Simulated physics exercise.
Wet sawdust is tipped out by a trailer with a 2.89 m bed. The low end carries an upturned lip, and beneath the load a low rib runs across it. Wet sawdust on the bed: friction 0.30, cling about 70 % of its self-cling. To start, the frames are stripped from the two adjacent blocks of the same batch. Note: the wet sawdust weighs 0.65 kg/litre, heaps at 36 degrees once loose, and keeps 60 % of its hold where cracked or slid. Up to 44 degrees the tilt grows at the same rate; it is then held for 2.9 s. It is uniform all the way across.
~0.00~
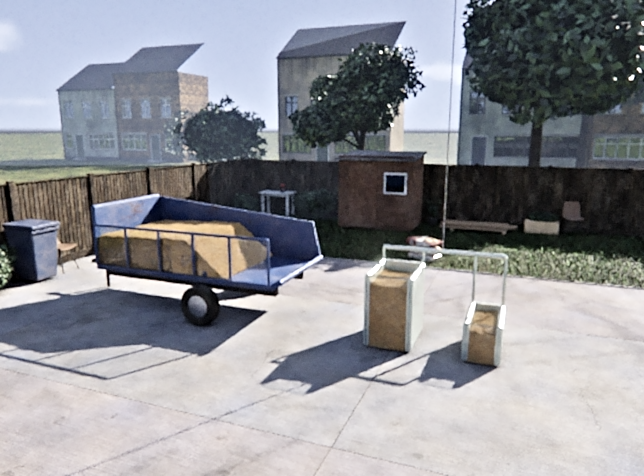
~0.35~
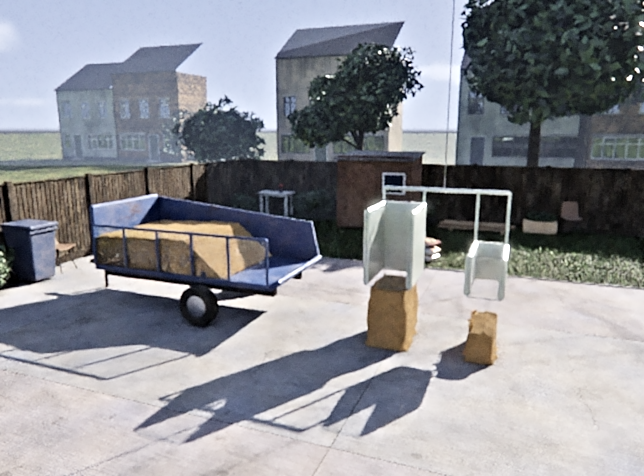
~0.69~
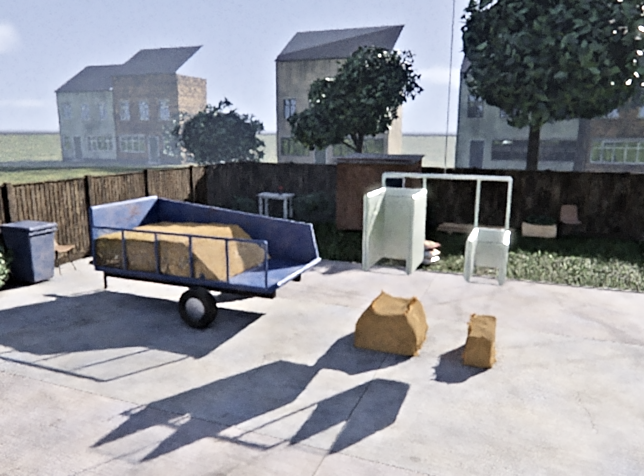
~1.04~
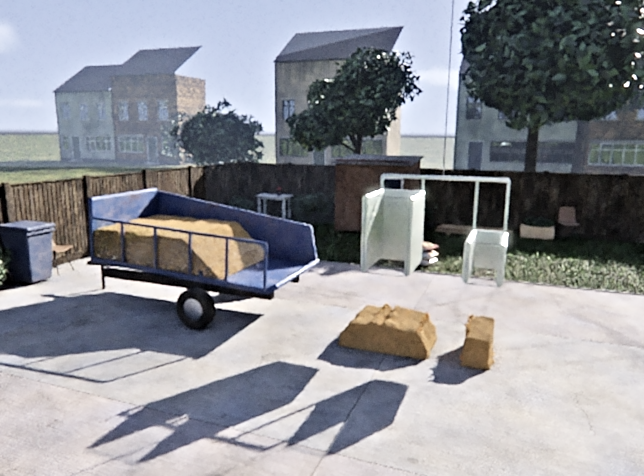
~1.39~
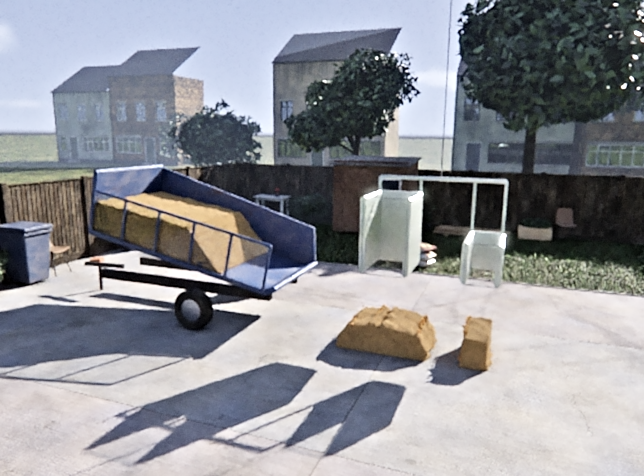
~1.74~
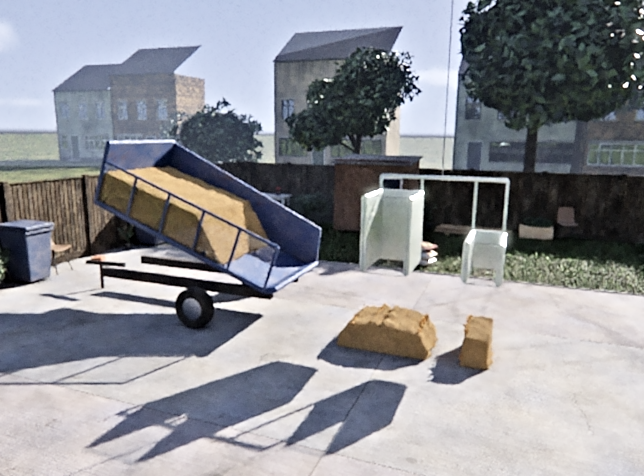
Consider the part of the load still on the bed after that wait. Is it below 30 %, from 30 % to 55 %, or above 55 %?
Below 30 %.
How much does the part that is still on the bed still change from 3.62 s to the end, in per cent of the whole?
Result: Close to 50 percent.
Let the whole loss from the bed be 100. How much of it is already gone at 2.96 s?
Roughly 0 per cent.
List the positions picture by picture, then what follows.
The first frame shows top of the high end at (95, 208), tilt 0 degrees; leading edge of the wet sawdust at (222, 279); blocks stand 81 cm, 38 cm (left to right).
The second frame shows top of the high end at (93, 208), tilt 0 degrees; leading edge of the wet sawdust at (220, 279); blocks stand 76 cm, 38 cm (left to right).
The third frame shows top of the high end at (92, 210), tilt 0 degrees; leading edge of the wet sawdust at (219, 281); blocks stand 53 cm, 38 cm (left to right).
The fourth frame shows top of the high end at (92, 201), tilt 3 degrees; leading edge of the wet sawdust at (218, 276); blocks stand 38 cm, 38 cm (left to right).
The fifth frame shows top of the high end at (97, 173), tilt 12 degrees; leading edge of the wet sawdust at (217, 270); blocks stand 38 cm, 38 cm (left to right).
The sixth frame shows top of the high end at (110, 144), tilt 20 degrees; leading edge of the wet sawdust at (220, 261); blocks stand 38 cm, 38 cm (left to right).
After 2.30 s, the tilt is 35 degrees and 100 % is on the bed.
After 2.96 s, the tilt is 44 degrees and 100 % is on the bed.
After 3.62 s, the tilt is 44 degrees and 71 % is on the bed.
After 4.29 s, the tilt is 44 degrees and 33 % is on the bed.
After 5.76 s, at the end, the tilt is 44 degrees and 20 % is on the bed.
